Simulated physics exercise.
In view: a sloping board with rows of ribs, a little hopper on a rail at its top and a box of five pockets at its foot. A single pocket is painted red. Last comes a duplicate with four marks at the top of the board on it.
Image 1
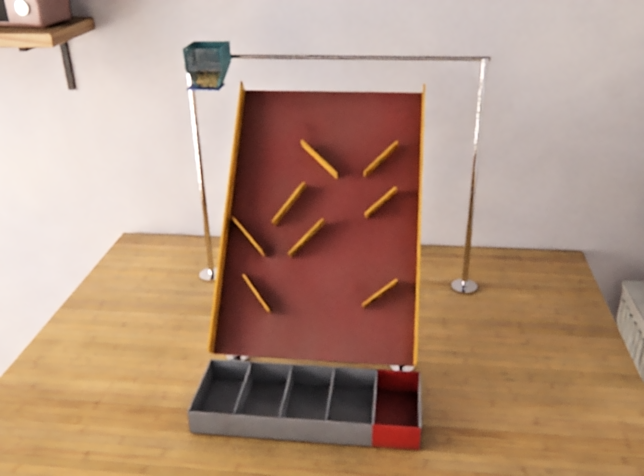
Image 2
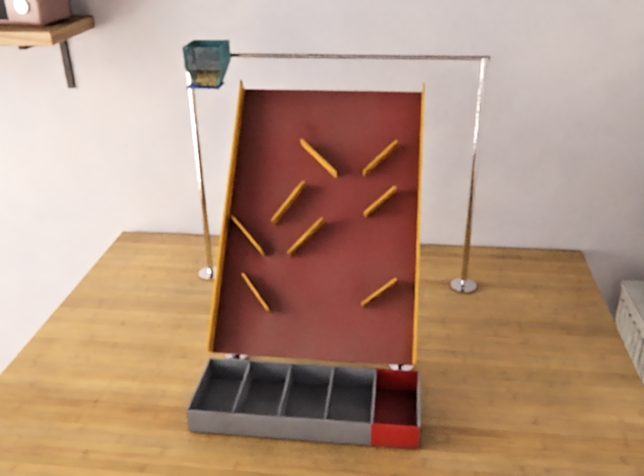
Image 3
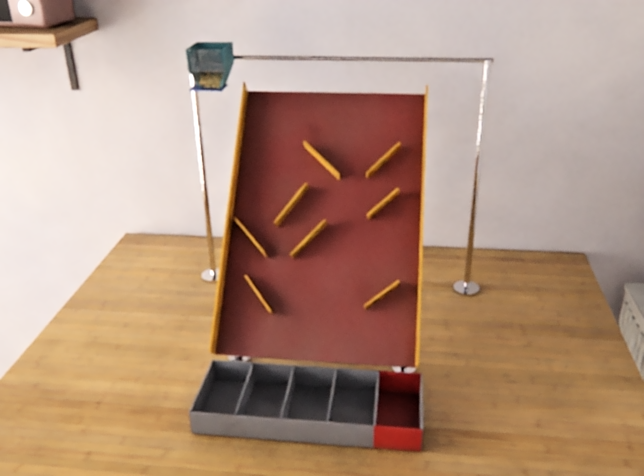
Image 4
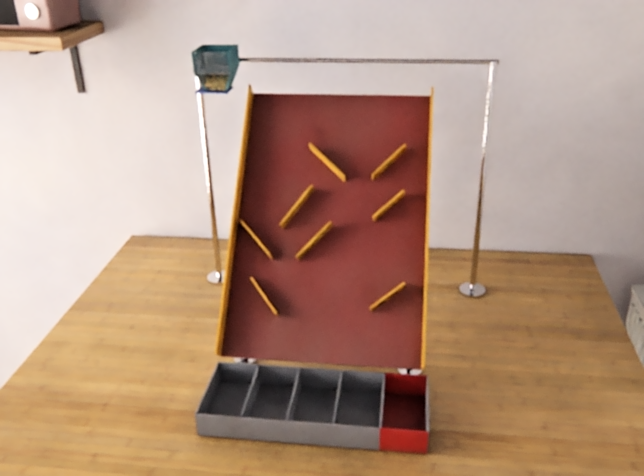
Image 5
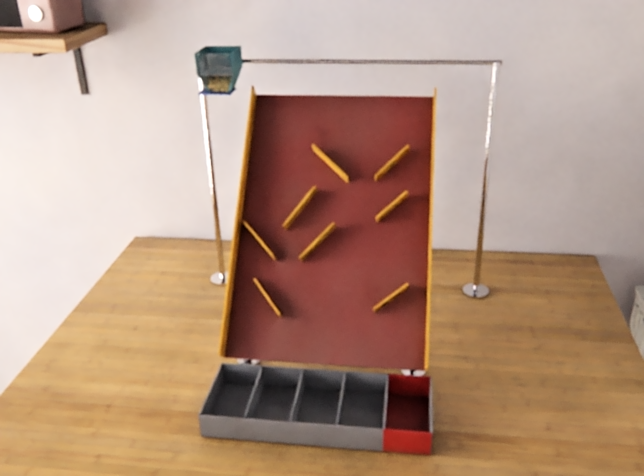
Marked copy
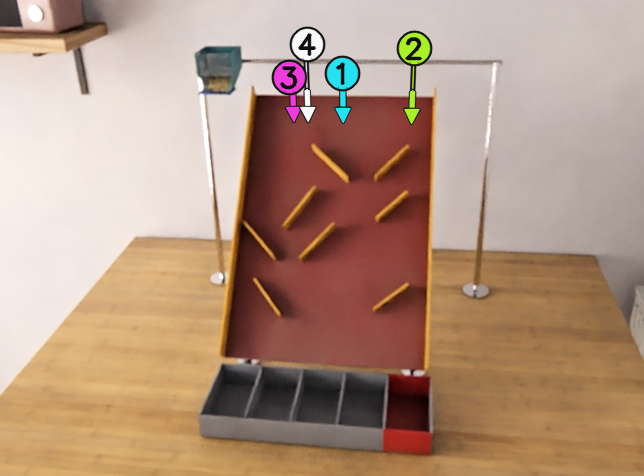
Sloping red board with yellow ribs standing above a five-pocket box, hopper staying at upper left, as the view shifts slightly.
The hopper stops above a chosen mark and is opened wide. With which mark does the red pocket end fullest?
The answer is mark 2.
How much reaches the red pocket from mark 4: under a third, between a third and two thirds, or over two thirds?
Under a third.
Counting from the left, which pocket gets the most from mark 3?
The third.
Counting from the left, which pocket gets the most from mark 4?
The third.
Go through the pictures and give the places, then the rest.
Hopper (212, 80), soya beans, door shut, in the first picture.
Ribs (301, 139) to (336, 172), (364, 171) to (397, 140), (272, 220) to (303, 181), in the second picture.
Ribs (368, 215) to (398, 188), (234, 217) to (265, 253), (291, 254) to (325, 219), in the third picture.
Ribs (251, 277) to (276, 313), (370, 308) to (404, 283), in the fourth picture.
Red pocket (407, 440), number 5 of 5 from the left, in the fifth picture.
On the marked copy, mark 1 meets the board at (343, 117); mark 2 meets the board at (411, 118); mark 3 meets the board at (293, 116); mark 4 meets the board at (308, 116).
For mark 1, just a few in the red pocket, the larger part in other pockets, about a tenth outside the box.
For mark 2, roughly half in the red pocket, roughly a third in other pockets, about a tenth outside the box.
For mark 3, not one piece in the red pocket, almost all in other pockets, about a tenth outside the box.
For mark 4, just a few in the red pocket, almost all in other pockets, about a tenth outside the box.
